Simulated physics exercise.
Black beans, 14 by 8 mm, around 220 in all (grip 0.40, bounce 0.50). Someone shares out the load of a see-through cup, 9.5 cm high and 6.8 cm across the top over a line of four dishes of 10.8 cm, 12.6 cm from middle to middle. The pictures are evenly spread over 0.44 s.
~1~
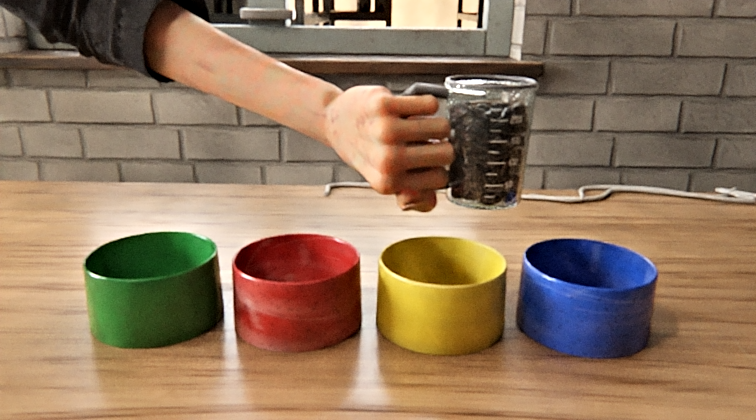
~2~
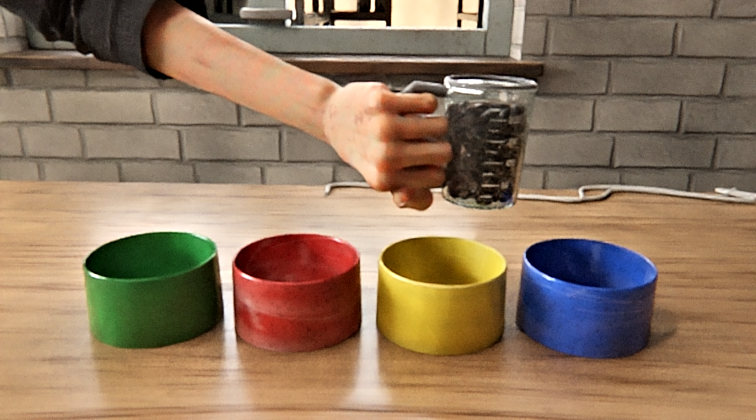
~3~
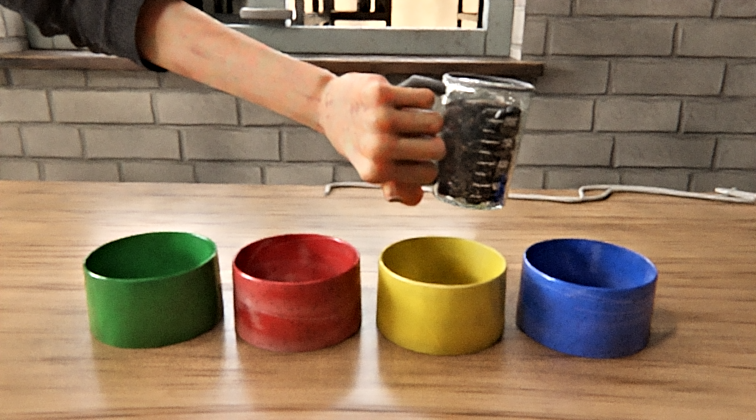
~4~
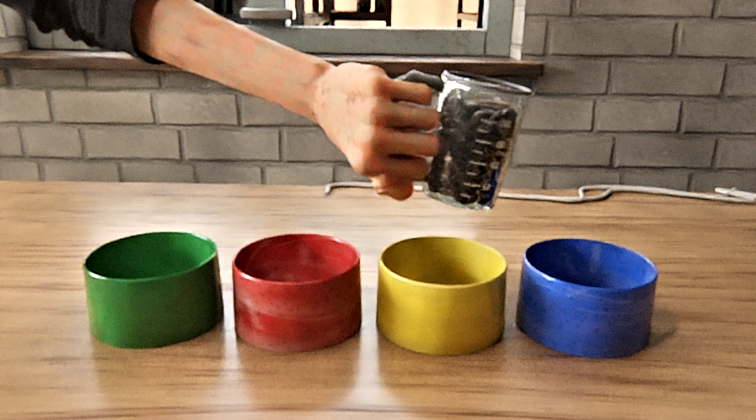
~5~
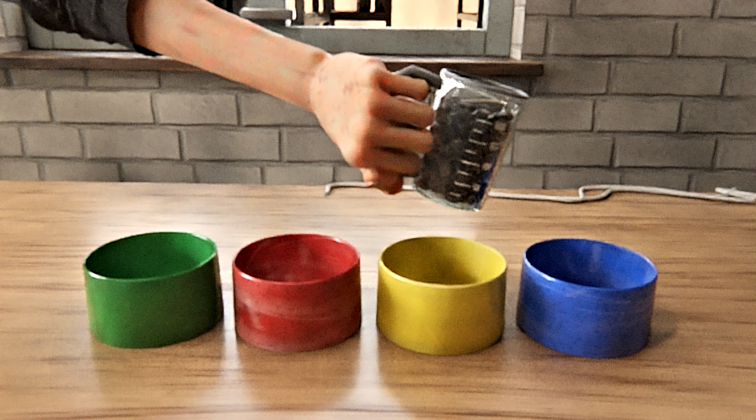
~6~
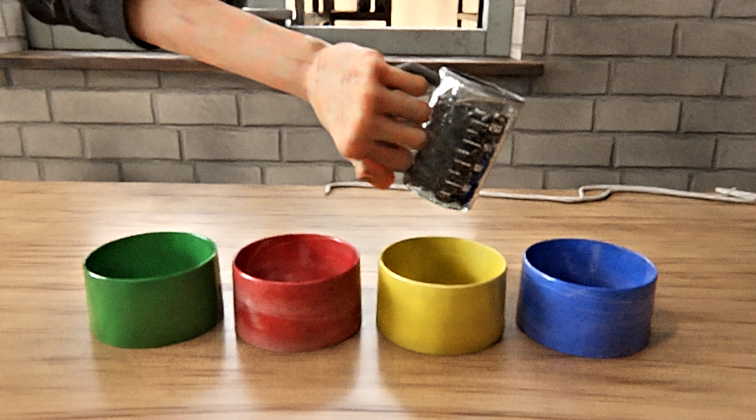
Hand tilting a clear measuring cup of black beans gradually to the right above green, red, yellow and blue dishes.
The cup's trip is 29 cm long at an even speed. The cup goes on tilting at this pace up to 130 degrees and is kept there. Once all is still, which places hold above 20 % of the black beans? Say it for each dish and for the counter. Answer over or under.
Red dish: Under; blue dish: Under; green dish: Under; yellow dish: Over; on the counter: Over.
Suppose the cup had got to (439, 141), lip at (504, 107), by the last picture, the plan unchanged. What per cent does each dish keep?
Red 80, blue 0, green 0, yellow 0.
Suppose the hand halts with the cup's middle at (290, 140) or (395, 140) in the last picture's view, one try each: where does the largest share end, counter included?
The winner: Yellow; yellow.
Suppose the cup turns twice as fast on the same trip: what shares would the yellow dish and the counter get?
Yellow 100, counter 0.
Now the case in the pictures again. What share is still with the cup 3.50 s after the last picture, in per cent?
About 0 per cent.
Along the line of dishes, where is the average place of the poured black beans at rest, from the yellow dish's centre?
Some 2 cm to the left.
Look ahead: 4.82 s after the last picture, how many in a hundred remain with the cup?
Some 0 per cent of the load.
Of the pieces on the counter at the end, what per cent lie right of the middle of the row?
Some 50 per cent.
Then, 2.10 s after the last picture, tilt 129 degrees; cup holds 5 %, red 5 %, yellow 70 %.
Then, 3.50 s after the last picture, tilt 130 degrees; cup holds 0 %, yellow 70 %.
Then, 4.82 s after the last picture, tilt 130 degrees; cup holds 0 %, yellow 70 %.
In the end, red 0 %, blue 0 %, green 0 %, yellow 70 %, counter 25 %.
